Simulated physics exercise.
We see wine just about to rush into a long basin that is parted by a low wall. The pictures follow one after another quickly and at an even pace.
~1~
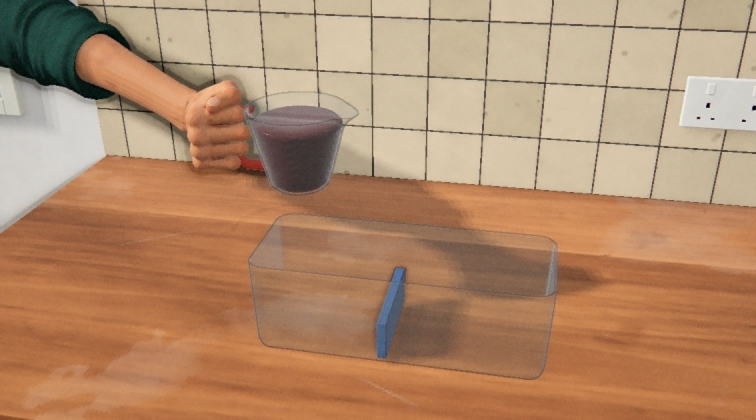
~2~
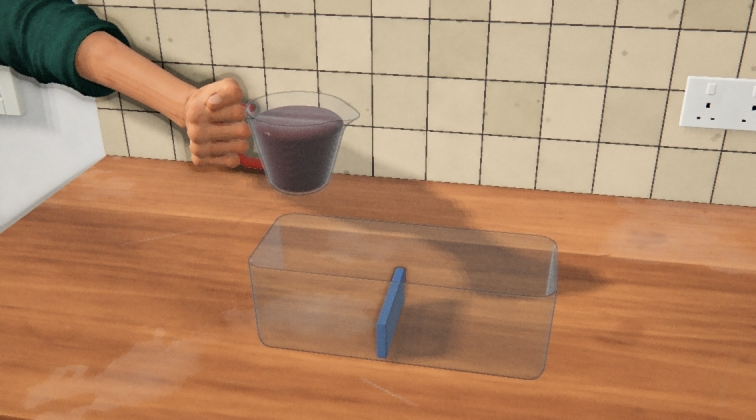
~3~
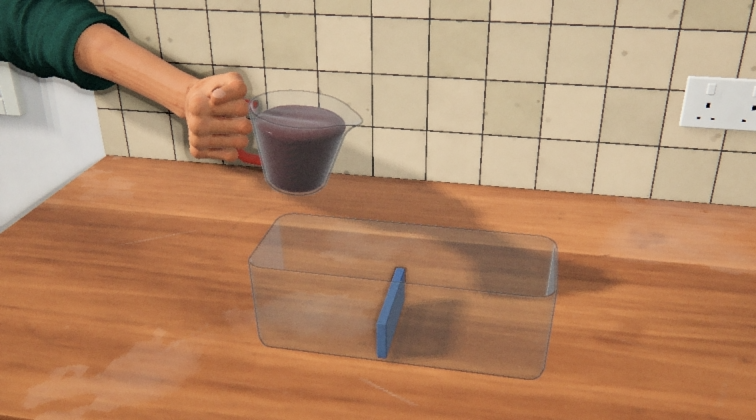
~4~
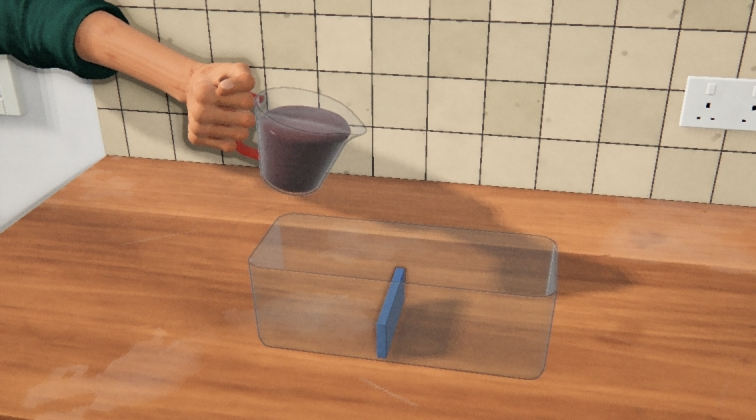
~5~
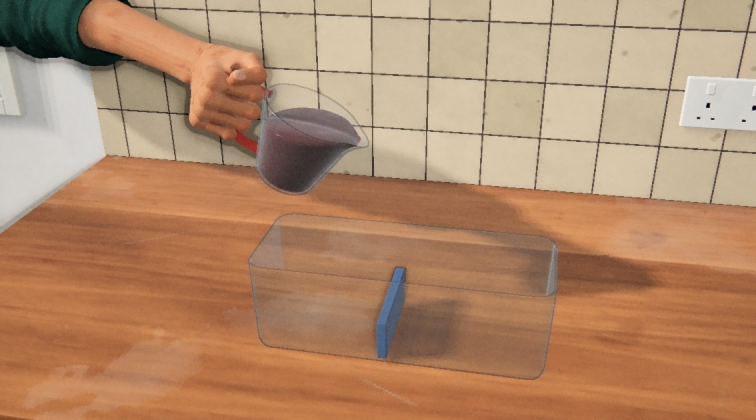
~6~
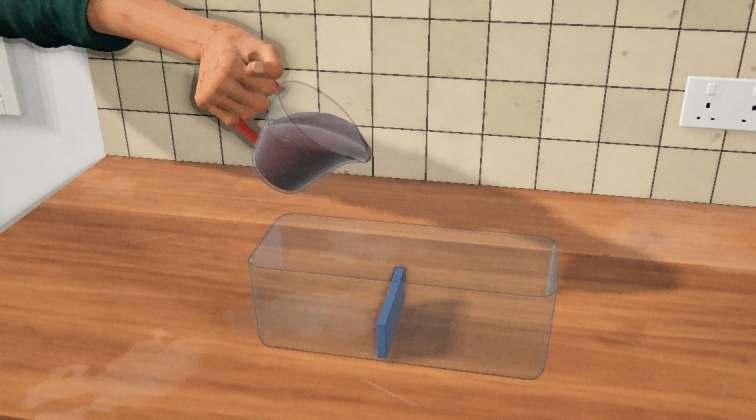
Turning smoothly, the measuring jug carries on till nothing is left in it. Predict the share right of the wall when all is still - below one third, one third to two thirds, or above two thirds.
Most likely one third to two thirds will rest right of the wall.
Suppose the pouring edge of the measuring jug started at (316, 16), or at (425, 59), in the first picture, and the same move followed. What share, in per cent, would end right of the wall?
The first gives 20 %, the second 85 %.
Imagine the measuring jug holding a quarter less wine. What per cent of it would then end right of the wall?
Near 25 %.
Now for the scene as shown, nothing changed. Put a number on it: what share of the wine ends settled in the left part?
Around 55 %.
A moment on, the measuring jug is tipped right over and 20 per cent is still to pour, 19 is left of the wall and 37 right of it.
Next, the measuring jug is tipped right over and 0 per cent is still to pour, 57 is left of the wall and 39 right of it.
Then the measuring jug is tipped right over and 0 per cent is still to pour, 56 is left of the wall and 41 right of it.
Later the measuring jug is tipped right over and 0 per cent is still to pour, 56 is left of the wall and 41 right of it.
Finally, 56 per cent lies left of the wall, 41 right of it and 3 outside.
